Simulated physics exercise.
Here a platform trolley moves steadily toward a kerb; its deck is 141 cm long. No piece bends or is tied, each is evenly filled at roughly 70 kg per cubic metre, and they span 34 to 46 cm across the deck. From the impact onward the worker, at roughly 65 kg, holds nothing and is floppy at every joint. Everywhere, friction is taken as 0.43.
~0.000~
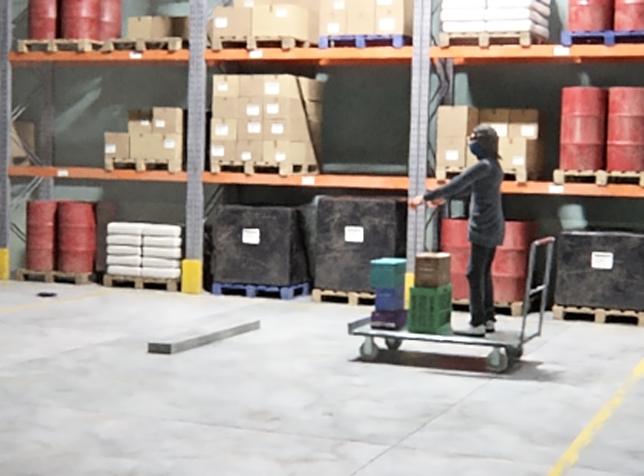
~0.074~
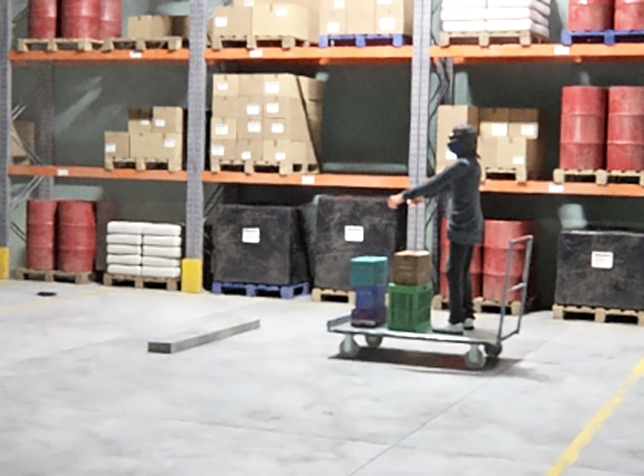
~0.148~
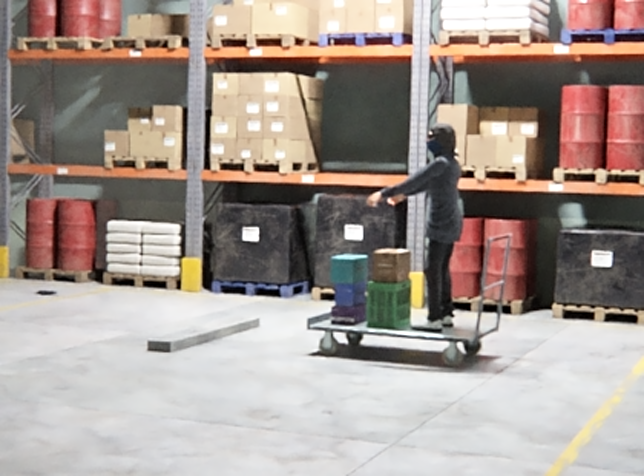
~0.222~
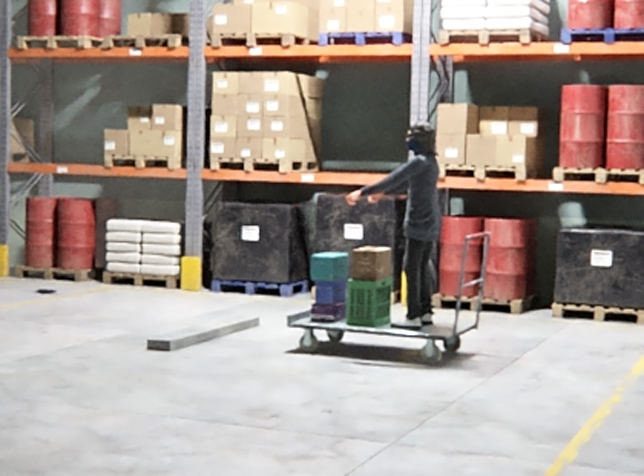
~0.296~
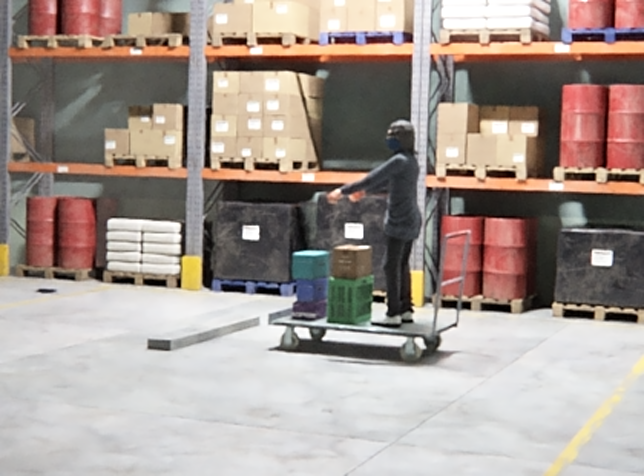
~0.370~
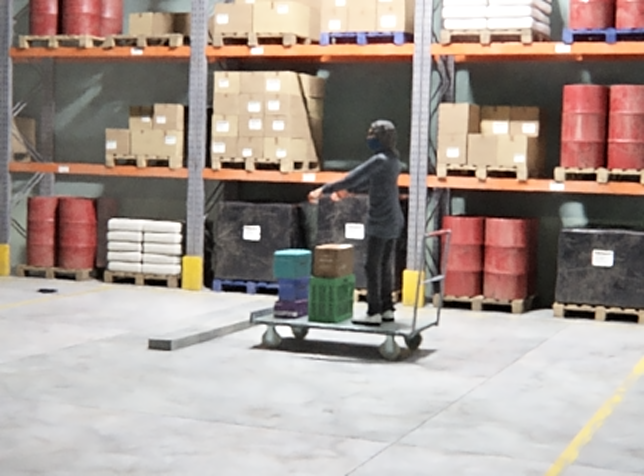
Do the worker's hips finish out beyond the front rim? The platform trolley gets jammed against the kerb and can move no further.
Yes.
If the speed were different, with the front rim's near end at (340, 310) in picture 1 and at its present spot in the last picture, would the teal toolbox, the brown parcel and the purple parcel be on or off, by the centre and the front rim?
So the teal one ends up off, the brown one ends up off, and the purple one stays put.
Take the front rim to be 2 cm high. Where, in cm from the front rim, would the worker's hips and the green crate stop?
The hips would end 20 cm behind the front rim, and the green one 40 cm behind it.
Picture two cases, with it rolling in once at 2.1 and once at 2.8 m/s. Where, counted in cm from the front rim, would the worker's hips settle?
First it stops 30 cm short of the rim, and next time it goes 60 cm beyond it.
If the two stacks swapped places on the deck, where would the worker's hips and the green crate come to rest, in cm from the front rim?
The hips would end 60 past the front rim, and the green one 60 past it.
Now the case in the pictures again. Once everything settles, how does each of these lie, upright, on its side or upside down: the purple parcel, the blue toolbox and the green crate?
Final poses: Purple top up, blue side down, green top down.
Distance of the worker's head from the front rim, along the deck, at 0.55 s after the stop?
At that moment it sits around 50 cm past the rim.
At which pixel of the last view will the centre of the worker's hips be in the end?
(178, 322).
Impact comes at 0.60 s.
After 1.15 s the worker's hips are 19 cm behind the rim, near (232, 254) in the last picture's view.
After 1.60 s the worker's hips are 14 cm past the rim, near (197, 272) in the last picture's view.
At rest, 4.6 s, past the rim, blue toolbox, brown parcel, teal toolbox and the worker's hips; behind it, purple parcel and green crate.
